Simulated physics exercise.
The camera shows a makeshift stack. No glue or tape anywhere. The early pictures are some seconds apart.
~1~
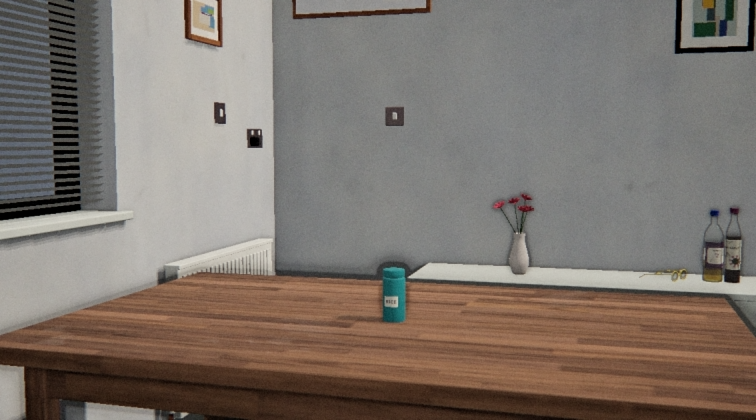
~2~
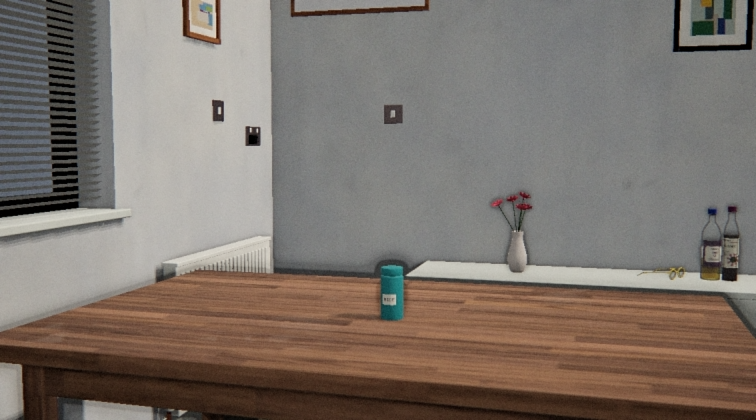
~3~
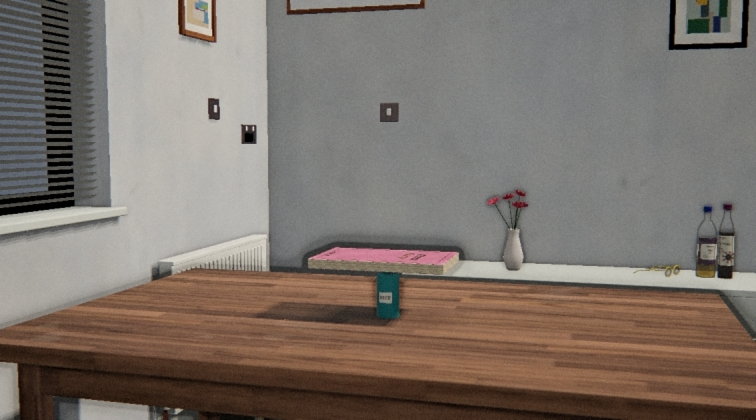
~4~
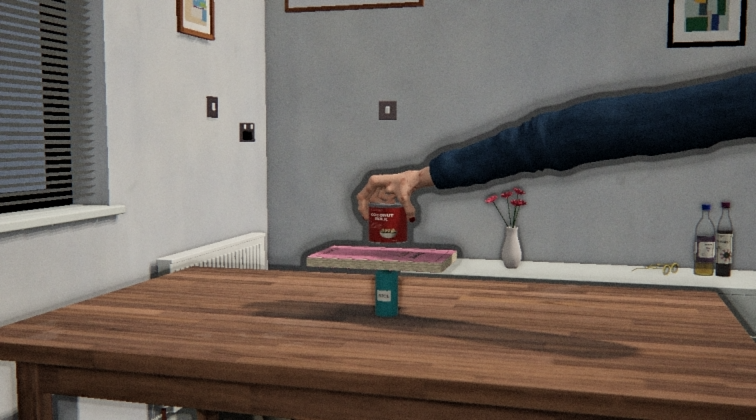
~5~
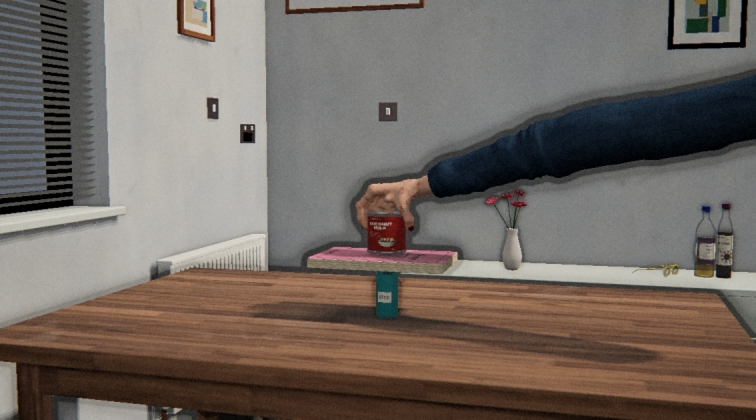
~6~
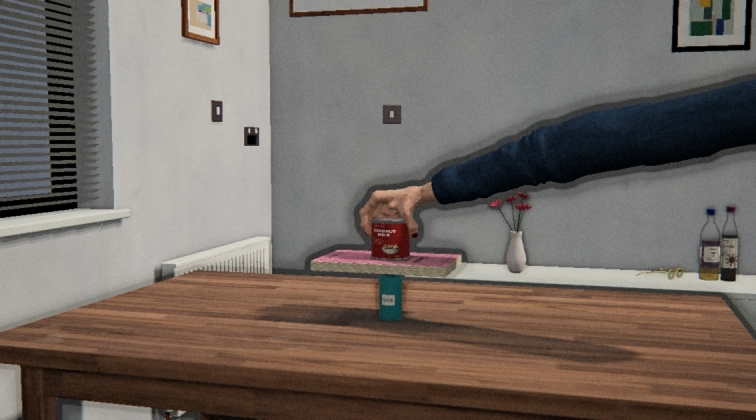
At first, a turquoise shaker stands alone on a wooden table, with flowers and bottles behind it. Next, a flat pink slab appears balanced across its top. A hand in a dark blue sleeve then reaches in from the right and lowers a red tin onto the slab, still gripping it.
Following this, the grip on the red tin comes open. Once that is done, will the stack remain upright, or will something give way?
My guess is the stack will be secure.
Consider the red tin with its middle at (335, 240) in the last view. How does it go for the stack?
Topples.
Then, 0.30 s on from there, no change.
Then, 0.90 s on from there, red tin resting near (391, 239).
In the end, all 3 unmoved. At the end, from the last picture's camera, red tin near (391, 239). The stack stays up.
